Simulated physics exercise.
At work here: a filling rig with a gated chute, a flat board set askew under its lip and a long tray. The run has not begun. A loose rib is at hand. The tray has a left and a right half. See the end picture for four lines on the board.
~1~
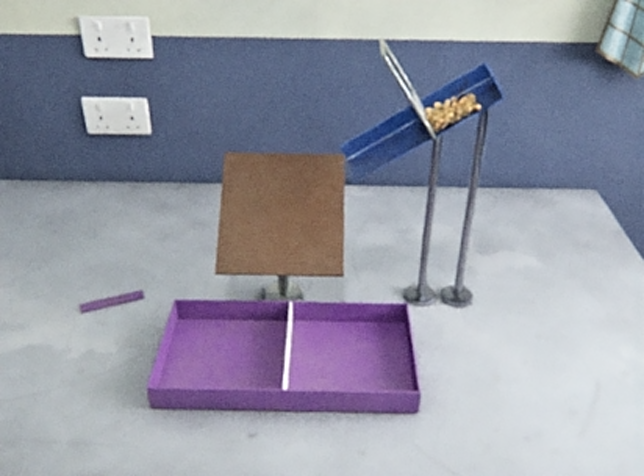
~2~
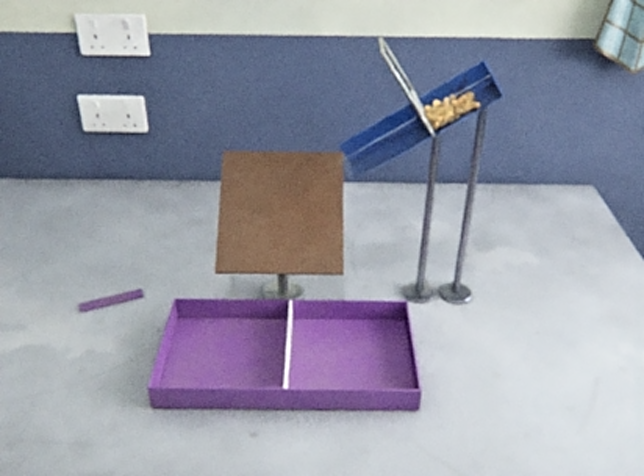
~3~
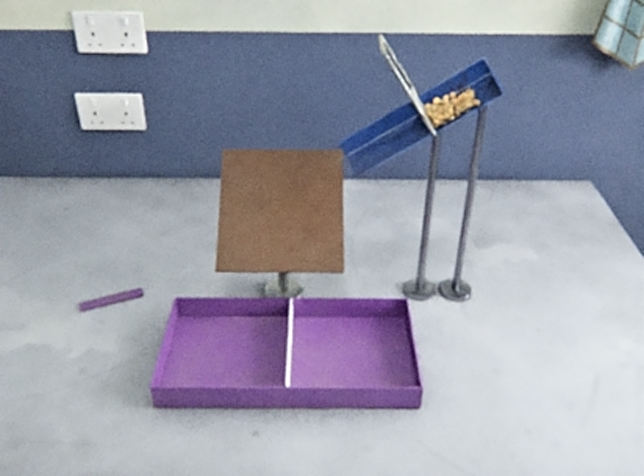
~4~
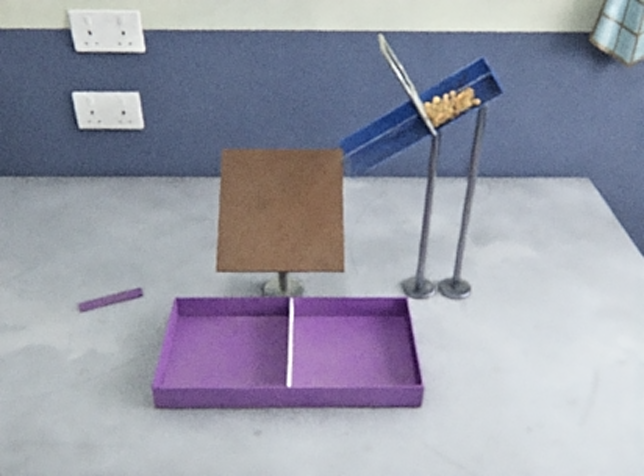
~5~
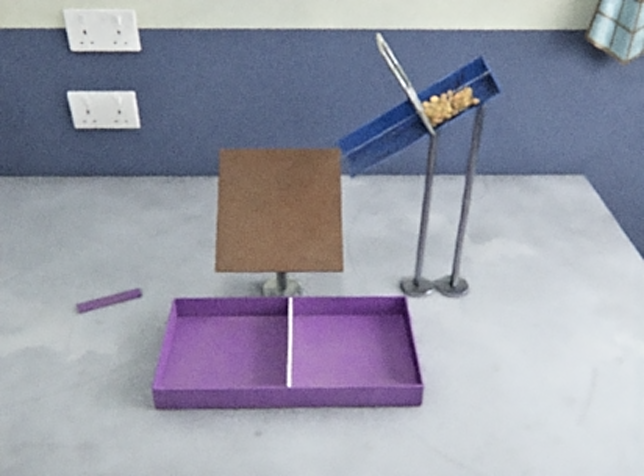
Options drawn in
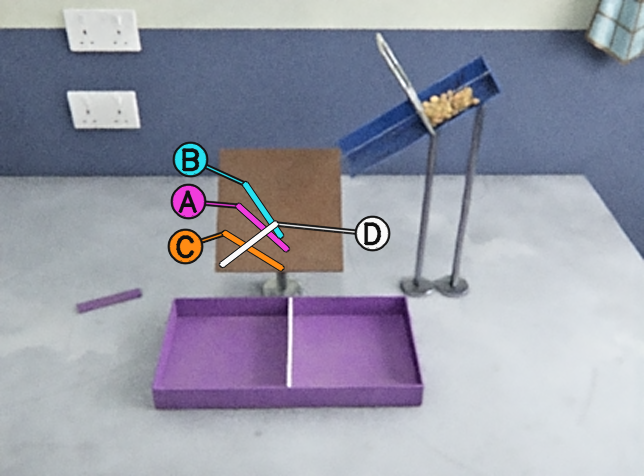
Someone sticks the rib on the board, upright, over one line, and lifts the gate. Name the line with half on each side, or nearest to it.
B beats the others.
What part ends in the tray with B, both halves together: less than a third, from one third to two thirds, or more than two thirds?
Line B gives more than two thirds.
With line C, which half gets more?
The right half.
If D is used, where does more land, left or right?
The left half.
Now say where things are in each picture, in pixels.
Load behind the gate (447, 112), dried chickpeas; lip of the chute (353, 174), sloping gently, in the first frame.
Middle of the board (281, 210), tilted fairly steeply; middle of its low edge (279, 273); of its high edge (283, 152), in the second frame.
Front corners of the tray (151, 387) and (423, 388); front end of its middle wall (287, 387); gate still shut (416, 99), in the third frame.
Middle of the load (446, 107); lip (352, 169), in the fourth frame.
Middle of the load (444, 107); lip (350, 169), in the fifth frame.
On the marked copy, line A from (238, 206) to (286, 248); line B from (245, 184) to (280, 235); line C from (225, 233) to (280, 267); line D from (275, 224) to (222, 264).
With A, of what is caught, about a tenth in the left half, almost all in the right.
With B, of what is caught, roughly half in the left half, roughly half in the right.
With C, of what is caught, roughly a quarter in the left half, the larger part in the right.
With D, of what is caught, the larger part in the left half, roughly a quarter in the right.
